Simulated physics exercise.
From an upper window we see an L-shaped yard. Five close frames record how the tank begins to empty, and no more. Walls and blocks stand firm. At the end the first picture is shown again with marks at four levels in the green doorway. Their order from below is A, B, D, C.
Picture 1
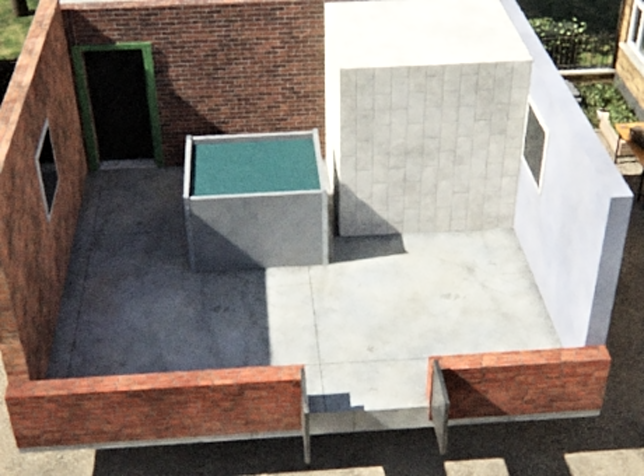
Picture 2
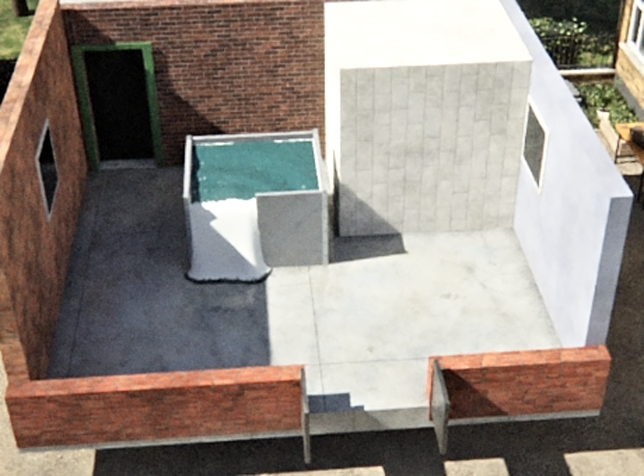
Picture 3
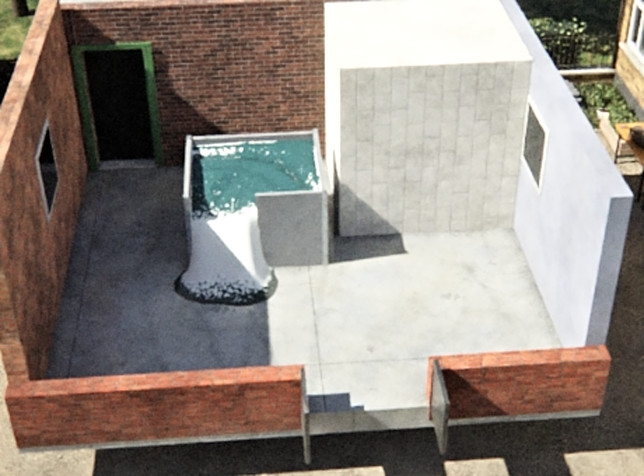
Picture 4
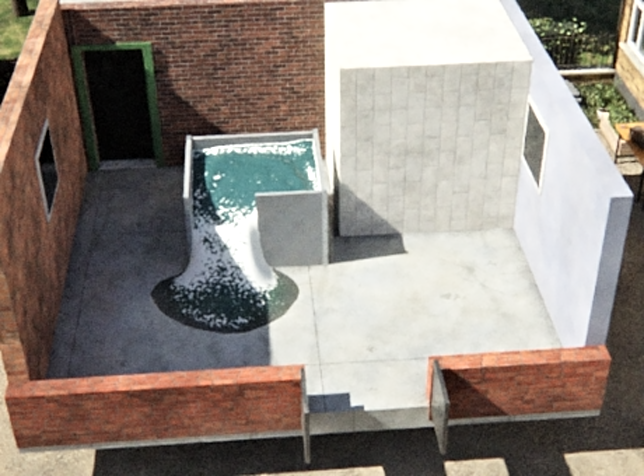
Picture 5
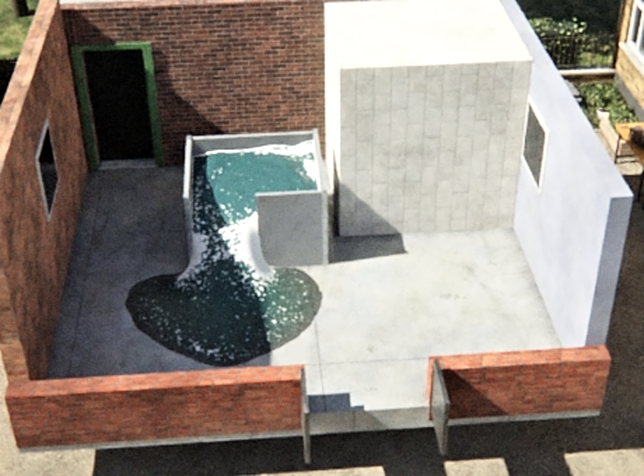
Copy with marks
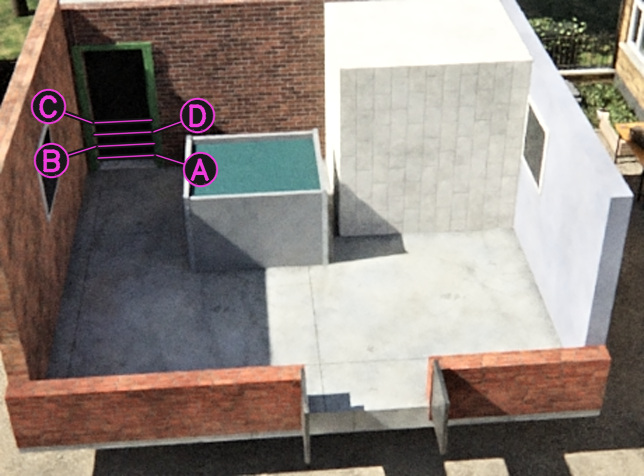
In a walled yard, green water pours from a tank's open front and spreads across the ground.
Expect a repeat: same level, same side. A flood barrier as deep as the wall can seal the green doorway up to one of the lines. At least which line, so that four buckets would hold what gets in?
Use height A.
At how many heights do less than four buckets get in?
All of the four.
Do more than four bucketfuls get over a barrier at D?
No, that is safe.
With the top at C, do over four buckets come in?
No, that is safe.
On the marked copy, A at (126, 156); B at (125, 145); C at (122, 121); D at (123, 133); from the bottom up A, B, D, C.
For height A, nothing gets over.
For height B, nothing gets over.
For height C, nothing gets over.
For height D, nothing gets over.
